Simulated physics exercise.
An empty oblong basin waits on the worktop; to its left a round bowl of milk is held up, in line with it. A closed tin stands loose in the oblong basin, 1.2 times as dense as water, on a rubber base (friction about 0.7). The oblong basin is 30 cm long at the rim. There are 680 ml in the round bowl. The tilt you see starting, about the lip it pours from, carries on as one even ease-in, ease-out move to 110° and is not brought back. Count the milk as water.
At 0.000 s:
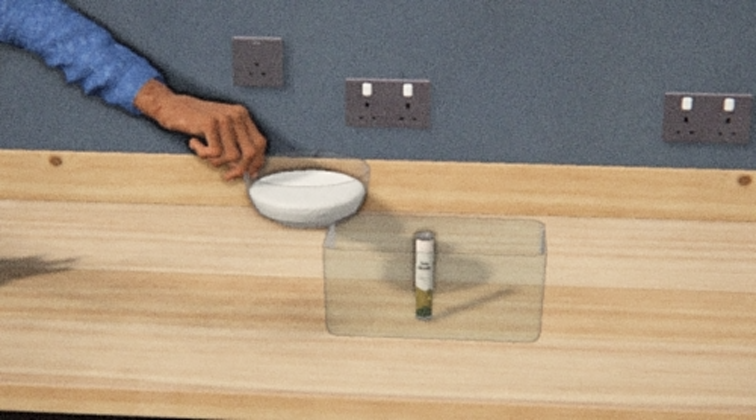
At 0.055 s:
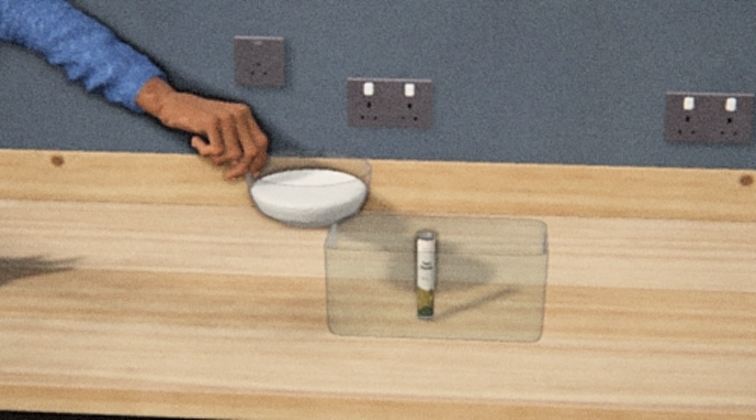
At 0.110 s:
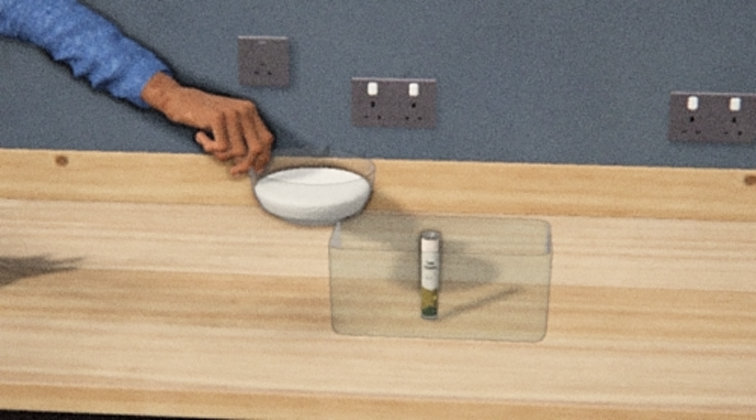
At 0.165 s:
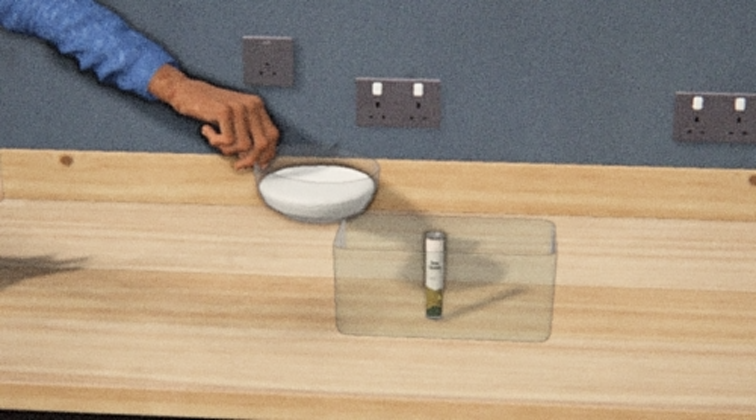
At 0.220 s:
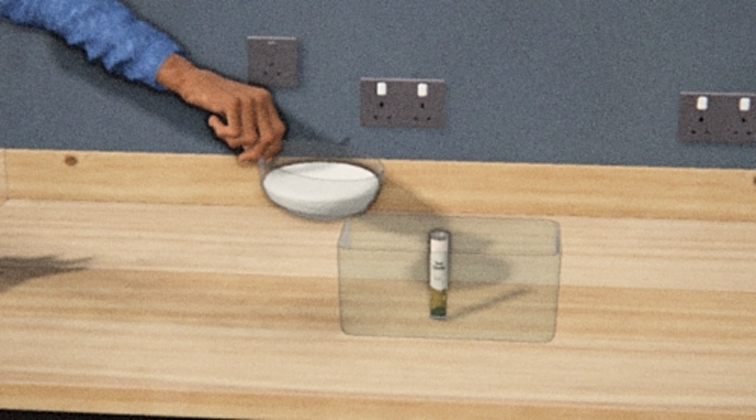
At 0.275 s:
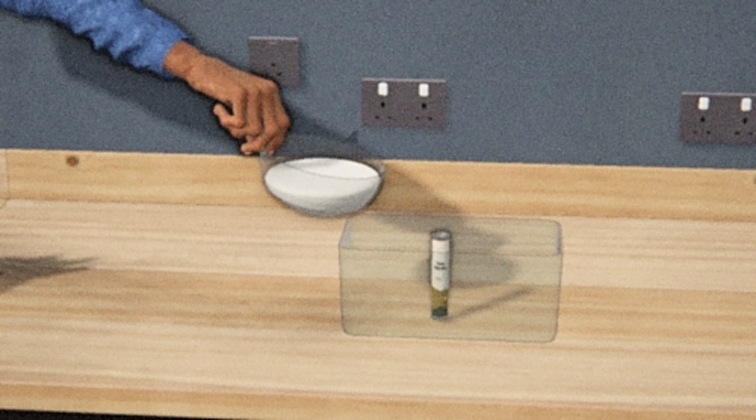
A hand in a blue sleeve held a clear round bowl of white liquid above a wooden worktop and tilted it slightly to the right, beside a clear oblong basin with a small upright container inside.
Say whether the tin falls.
It keeps standing.
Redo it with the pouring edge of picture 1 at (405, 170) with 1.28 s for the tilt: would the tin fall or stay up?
Then it stays up.
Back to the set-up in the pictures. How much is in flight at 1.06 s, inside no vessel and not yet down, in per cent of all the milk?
About 10 per cent.
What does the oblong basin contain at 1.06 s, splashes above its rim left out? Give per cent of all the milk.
Near 88 in a hundred.
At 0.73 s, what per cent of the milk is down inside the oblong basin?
About 10 per cent.
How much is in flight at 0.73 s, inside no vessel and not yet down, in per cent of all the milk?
About 36 per cent.
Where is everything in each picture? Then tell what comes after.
In the first frame, it leans 0°; its right rim is at (369, 171); the milk meets the walls at (251, 185) and (365, 188); the oblong basin's rim runs from (328, 232) to (545, 239); the tin's top is at (425, 239).
In the second frame, it leans 1°; its right rim is at (370, 171); the milk meets the walls at (253, 184) and (366, 187).
In the third frame, it leans 2°; its right rim is at (374, 171); the milk meets the walls at (256, 183) and (371, 185).
In the fourth frame, it leans 4°; its right rim is at (379, 171); the milk meets the walls at (261, 180) and (375, 184).
In the fifth frame, it leans 8°; its right rim is at (383, 171); the milk meets the walls at (265, 176) and (379, 181).
In the sixth frame, it leans 12°; its right rim is at (384, 171); the milk meets the walls at (267, 171) and (381, 178).
By 0.73 s the tilt is 67° and 54 per cent is still to pour; the tin stands where it began.
By 1.06 s the tilt is 102° and 2 per cent is still to pour; the tin stands where it began.
By 1.40 s the tilt is 110° and 0 per cent is still to pour; the tin stands where it began.
By 1.78 s the tilt is 110° and 0 per cent is still to pour; the tin stands where it began.
At rest the tin stands where it began.
